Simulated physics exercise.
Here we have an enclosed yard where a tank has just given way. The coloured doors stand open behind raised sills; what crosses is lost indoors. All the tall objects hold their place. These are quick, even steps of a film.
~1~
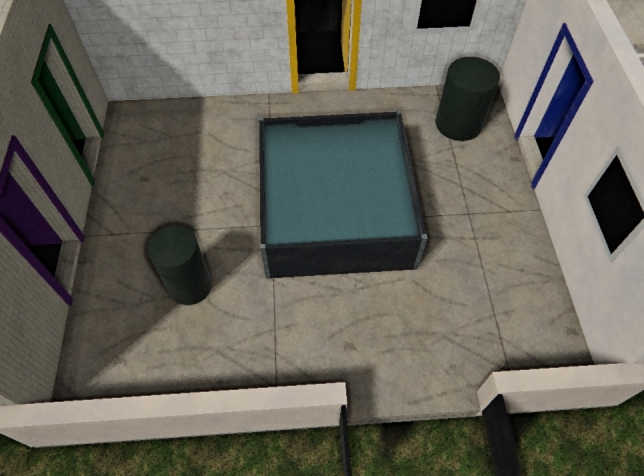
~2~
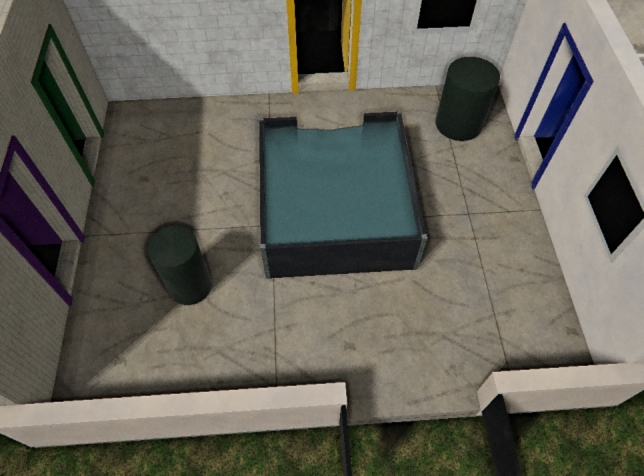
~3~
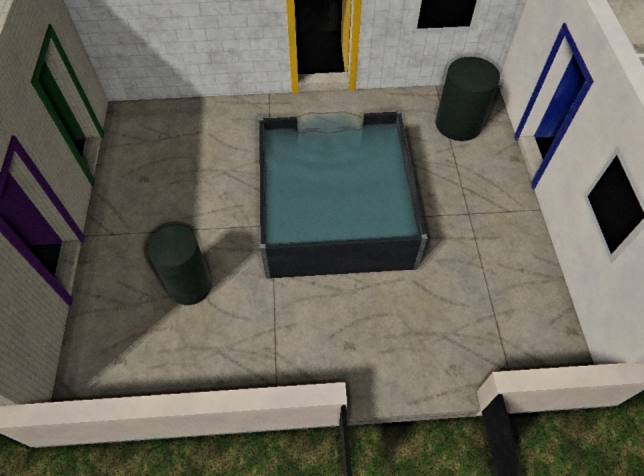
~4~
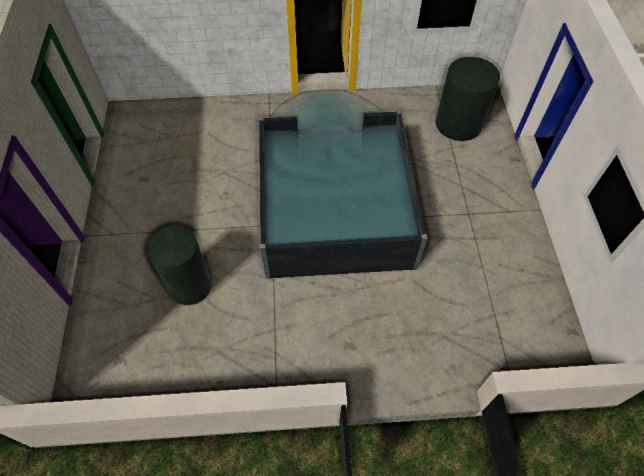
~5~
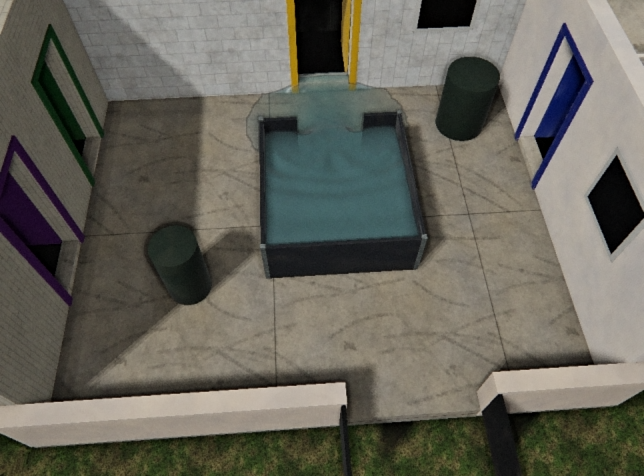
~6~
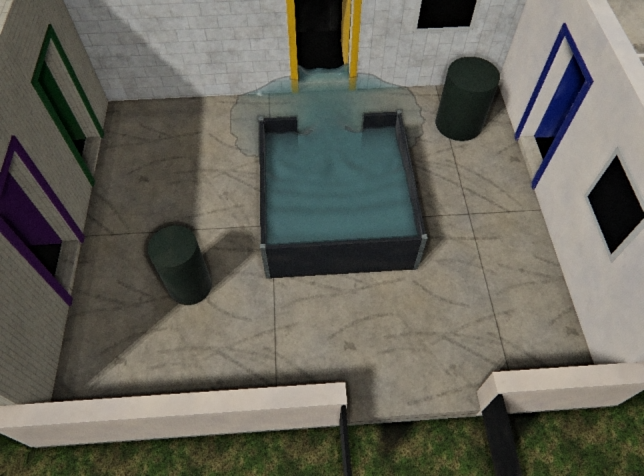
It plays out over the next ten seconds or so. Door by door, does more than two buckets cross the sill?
In the end: The green door floods; the blue door holds within the limit; the purple door holds within the limit; the yellow door floods.
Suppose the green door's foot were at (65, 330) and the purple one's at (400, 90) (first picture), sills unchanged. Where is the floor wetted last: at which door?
The door marked green.
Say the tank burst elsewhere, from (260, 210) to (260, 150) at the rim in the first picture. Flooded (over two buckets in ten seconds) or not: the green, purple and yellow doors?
In short: Green goes over, purple is over, yellow takes less.
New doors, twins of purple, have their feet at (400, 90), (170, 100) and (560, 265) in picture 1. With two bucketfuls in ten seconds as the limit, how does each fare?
In turn: Is over, is under, lets less in.
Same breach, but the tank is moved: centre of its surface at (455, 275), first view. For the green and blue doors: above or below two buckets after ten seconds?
Then: Green passes that mark; blue floods.
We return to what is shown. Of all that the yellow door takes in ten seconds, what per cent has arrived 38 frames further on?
Roughly 100 per cent.
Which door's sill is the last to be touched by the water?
That is the purple one.
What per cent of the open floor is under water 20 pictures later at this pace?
I make it 50 per cent.
A moment on, water covers 15 % of the floor; the green door not reached, the blue door not reached, the purple door not reached, the yellow door far over two buckets in.
Next, water covers 25 % of the floor; the green door wet at the sill, nothing in, the blue door wet at the sill, nothing in, the purple door not reached, the yellow door far over two buckets in.
Then, water covers 50 % of the floor; the green door over two buckets in, the blue door wet at the sill, nothing in, the purple door wet at the sill, nothing in, the yellow door far over two buckets in.
Later, water covers 80 % of the floor; the green door far over two buckets in, the blue door wet at the sill, nothing in, the purple door wet at the sill, nothing in, the yellow door far over two buckets in.
In the end, water covers 95 % of the floor; the green door far over two buckets in, the blue door wet at the sill, nothing in, the purple door wet at the sill, nothing in, the yellow door far over two buckets in.
